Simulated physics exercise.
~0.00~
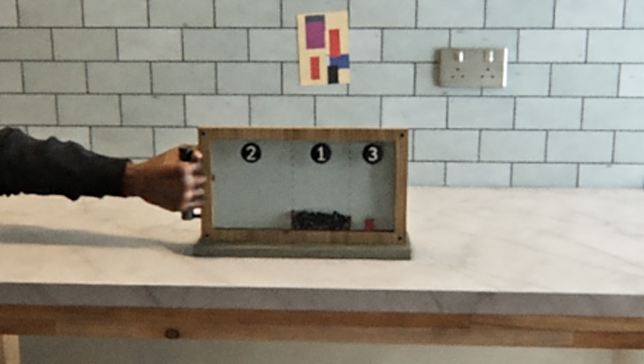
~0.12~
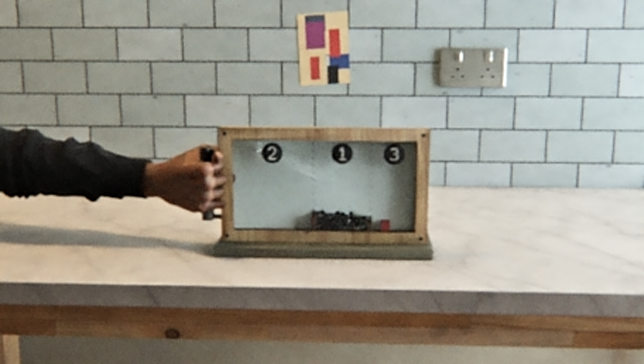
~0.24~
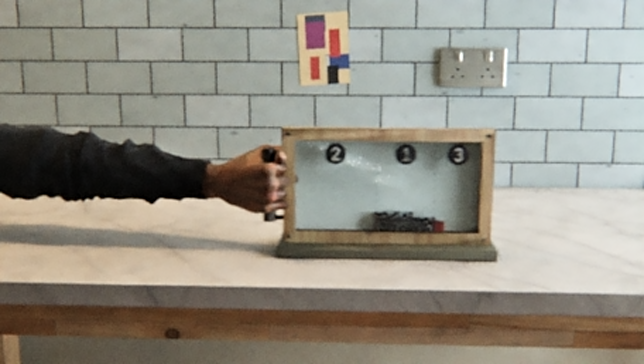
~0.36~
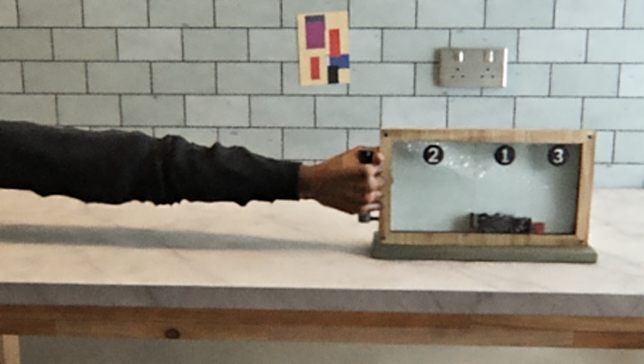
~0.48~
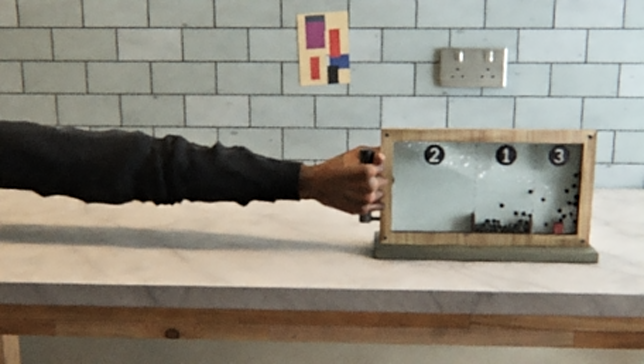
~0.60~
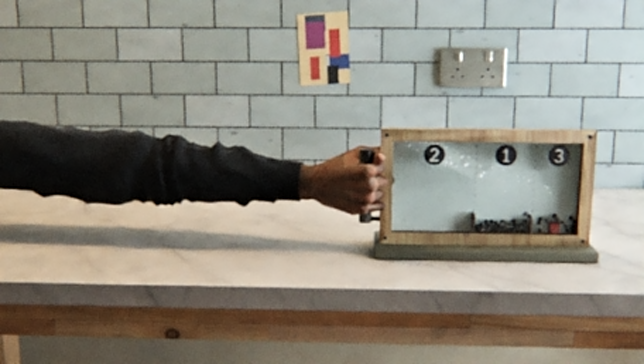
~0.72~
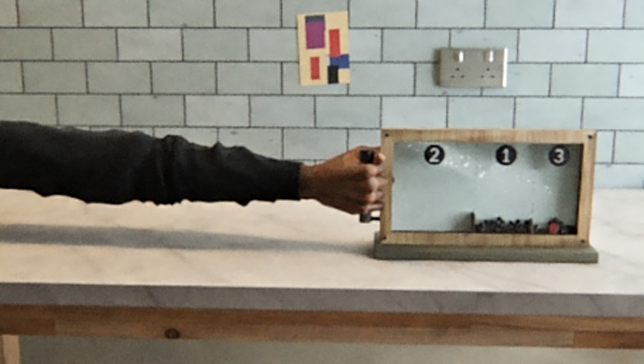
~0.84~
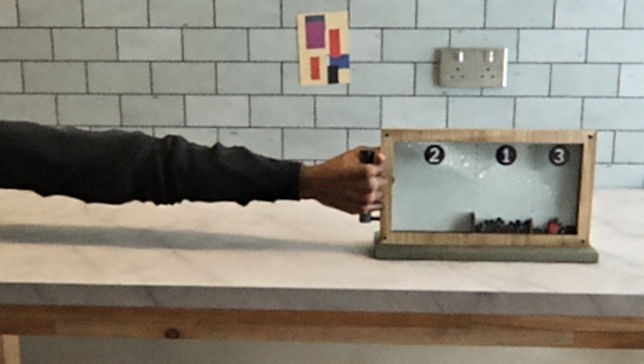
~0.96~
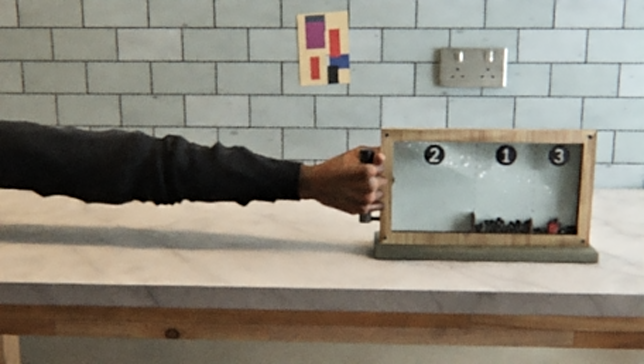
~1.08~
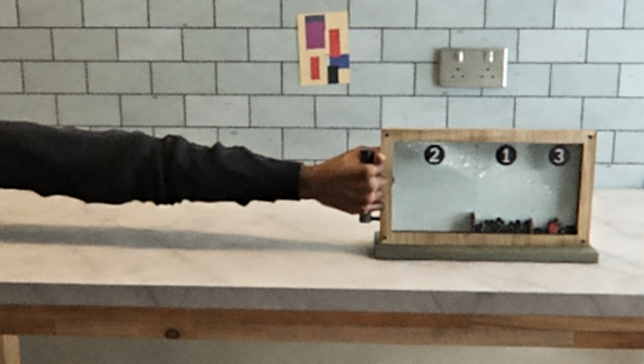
A wood-framed case with a clear window and strips numbered two, one and three stands on a pale marble counter before a blue-grey tiled wall, seen straight on by a still camera. Black beads lie heaped under number one, with a small red block to their right. A dark-sleeved arm reaches from the left, grips the handle and slides the case far to the right. As it stops, beads scatter rightward and up the right side, then drop. They settle mostly under one, with fewer under three around the block and none under two, while the hand keeps hold.
